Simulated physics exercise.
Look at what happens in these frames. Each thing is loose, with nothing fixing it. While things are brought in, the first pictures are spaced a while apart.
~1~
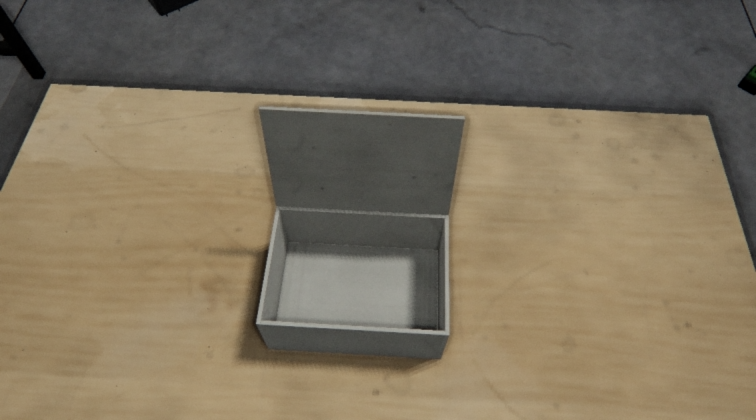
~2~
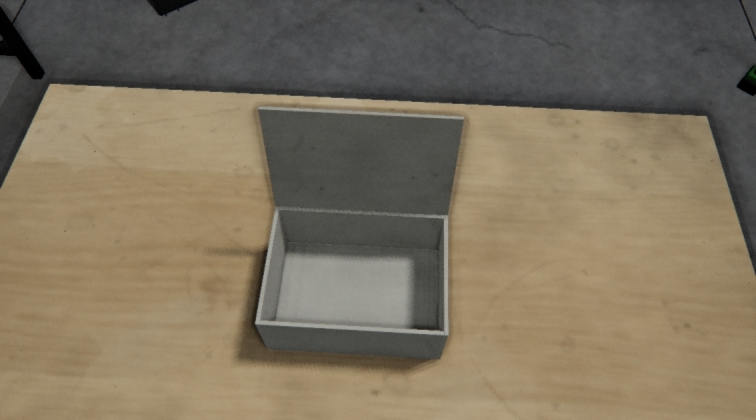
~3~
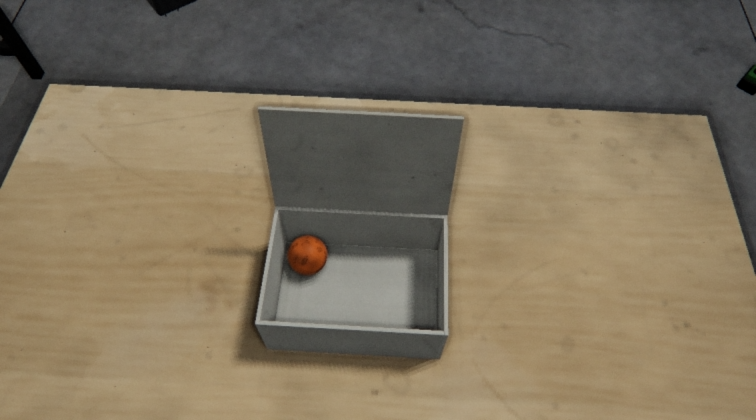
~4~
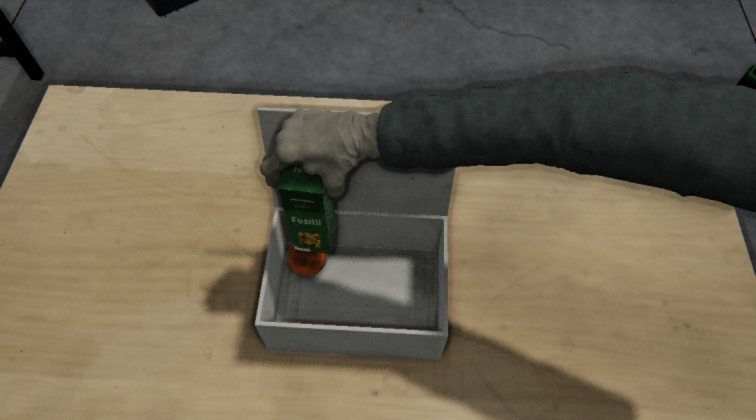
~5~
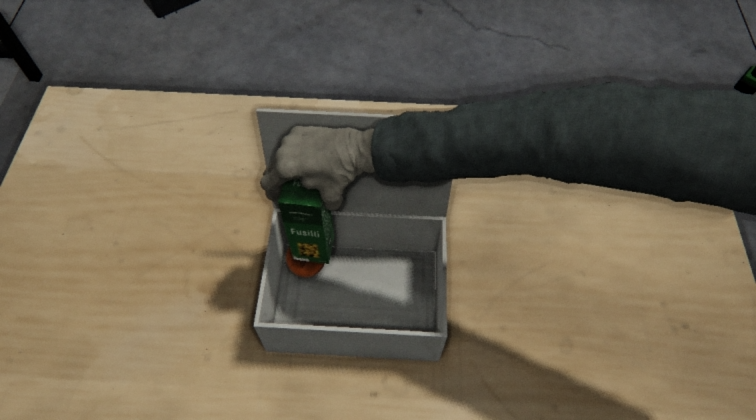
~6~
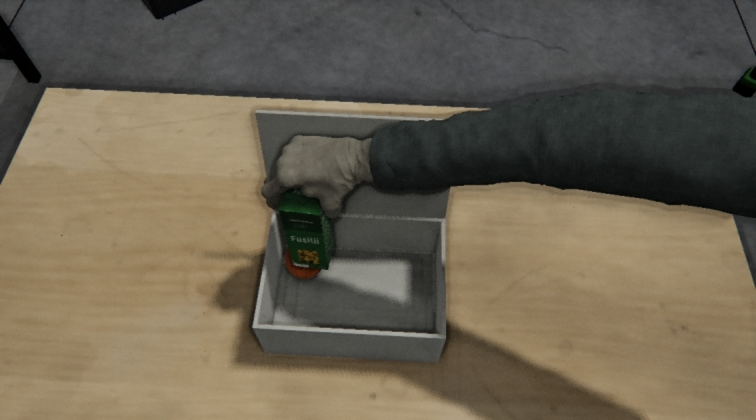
An orange ball appears in an open gray box, then a gloved hand lowers a green carton onto it.
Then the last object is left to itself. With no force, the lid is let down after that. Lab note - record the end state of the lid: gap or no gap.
End state: No gap.
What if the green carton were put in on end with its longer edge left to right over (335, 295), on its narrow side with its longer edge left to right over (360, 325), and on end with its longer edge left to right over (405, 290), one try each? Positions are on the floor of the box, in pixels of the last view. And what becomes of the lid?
Trial 1: Lid propped open. Trial 2: Lid fully lowered. Trial 3: Lid propped open.
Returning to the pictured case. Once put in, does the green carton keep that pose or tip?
As it turns out, the green carton changes its angle.
Then, 0.50 s later than the last frame, green carton on its side near (375, 295).
Then, 1.40 s later than the last frame, lid 73° above the rim; green carton on its side near (375, 299); orange ball moved a little.
Then, 1.90 s later than the last frame, lid 23° above the rim; green carton on its side near (375, 299); orange ball moved a little.
When it is over, lid shut; lying over in the box, green carton; orange ball as before. End places, in pixels of the last picture, green carton near (375, 299).
